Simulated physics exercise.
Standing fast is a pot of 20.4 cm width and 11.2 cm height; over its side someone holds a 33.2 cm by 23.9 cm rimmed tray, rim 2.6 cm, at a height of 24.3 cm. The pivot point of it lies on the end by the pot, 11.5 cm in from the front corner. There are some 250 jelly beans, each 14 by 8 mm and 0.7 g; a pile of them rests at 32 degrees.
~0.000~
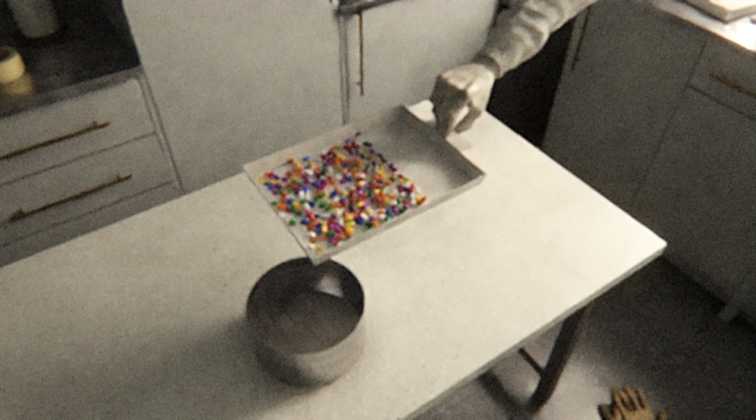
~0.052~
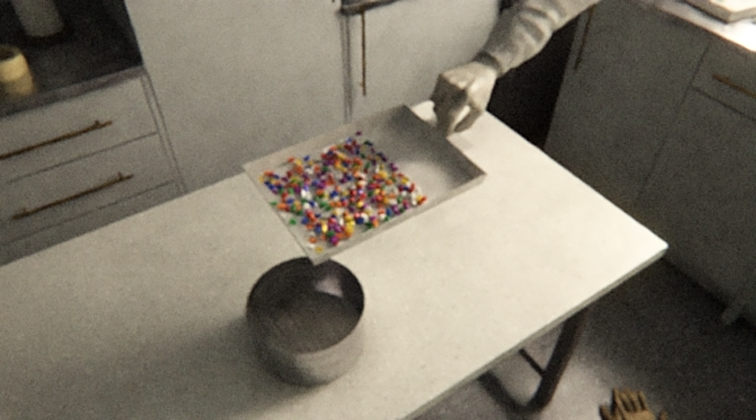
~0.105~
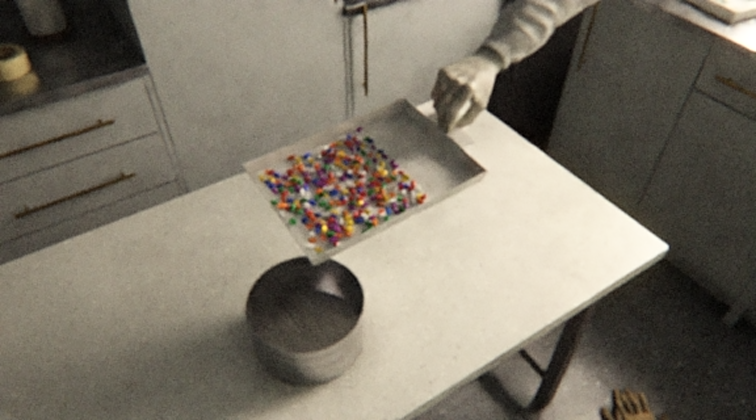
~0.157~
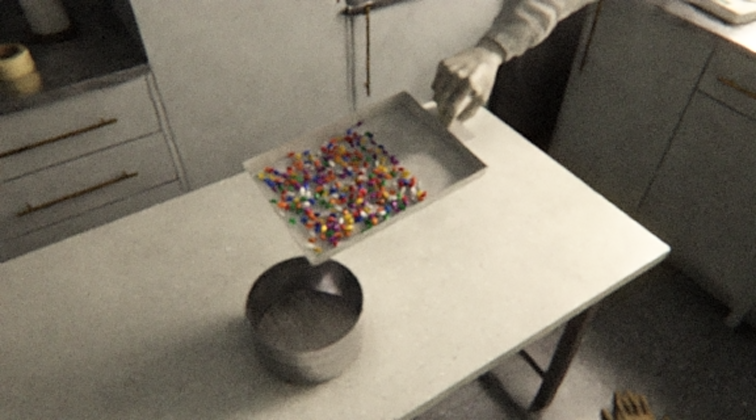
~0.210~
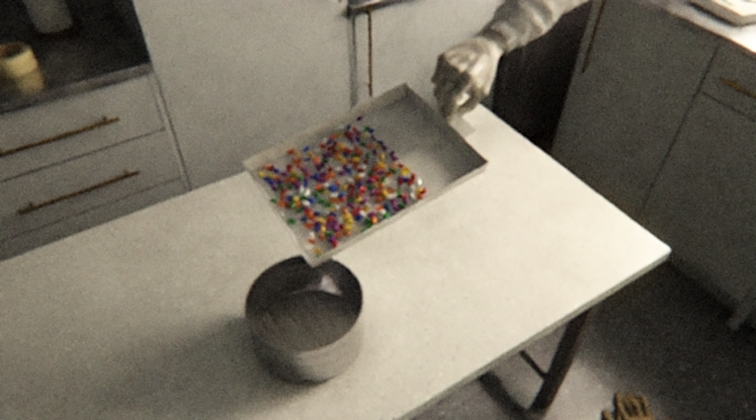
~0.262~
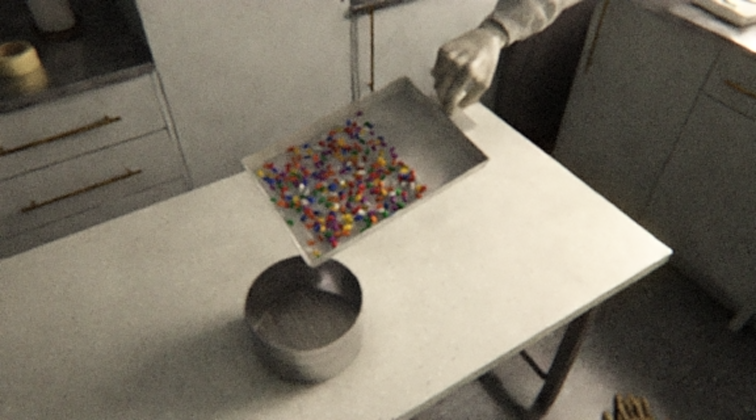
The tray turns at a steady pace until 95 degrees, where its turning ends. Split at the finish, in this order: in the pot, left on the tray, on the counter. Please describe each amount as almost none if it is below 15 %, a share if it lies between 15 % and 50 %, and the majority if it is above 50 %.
Result: Pot: That should get more than half; tray: That should get only a little; counter: That should get only a little.
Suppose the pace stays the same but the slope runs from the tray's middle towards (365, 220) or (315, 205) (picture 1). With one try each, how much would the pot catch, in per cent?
Approximately 95 percent, then 65 percent.
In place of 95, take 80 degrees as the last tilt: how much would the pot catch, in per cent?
Result: Close to 90 %.
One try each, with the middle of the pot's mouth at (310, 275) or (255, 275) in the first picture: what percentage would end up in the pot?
In order, about 80 and about 15 per cent.
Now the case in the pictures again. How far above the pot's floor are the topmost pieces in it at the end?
I'd say near 2.0 centimetres.
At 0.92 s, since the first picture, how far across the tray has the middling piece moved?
It has moved some 8 cm from its start.
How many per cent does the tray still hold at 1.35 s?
Reading: Approx. 80%.
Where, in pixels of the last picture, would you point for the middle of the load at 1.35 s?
Close to pixel (307, 252).
After 0.92 s, tilt 51 degrees; the tray holds 100 %, the pot 0 %.
Then, at 1.35 s, tilt 77 degrees; the tray holds 80 %, the pot 10 %.
After 1.87 s, tilt 95 degrees; the tray holds 0 %, the pot 95 %.
By 2.6 s all is still; pot 100 %, tray 0 %, counter 0 %.
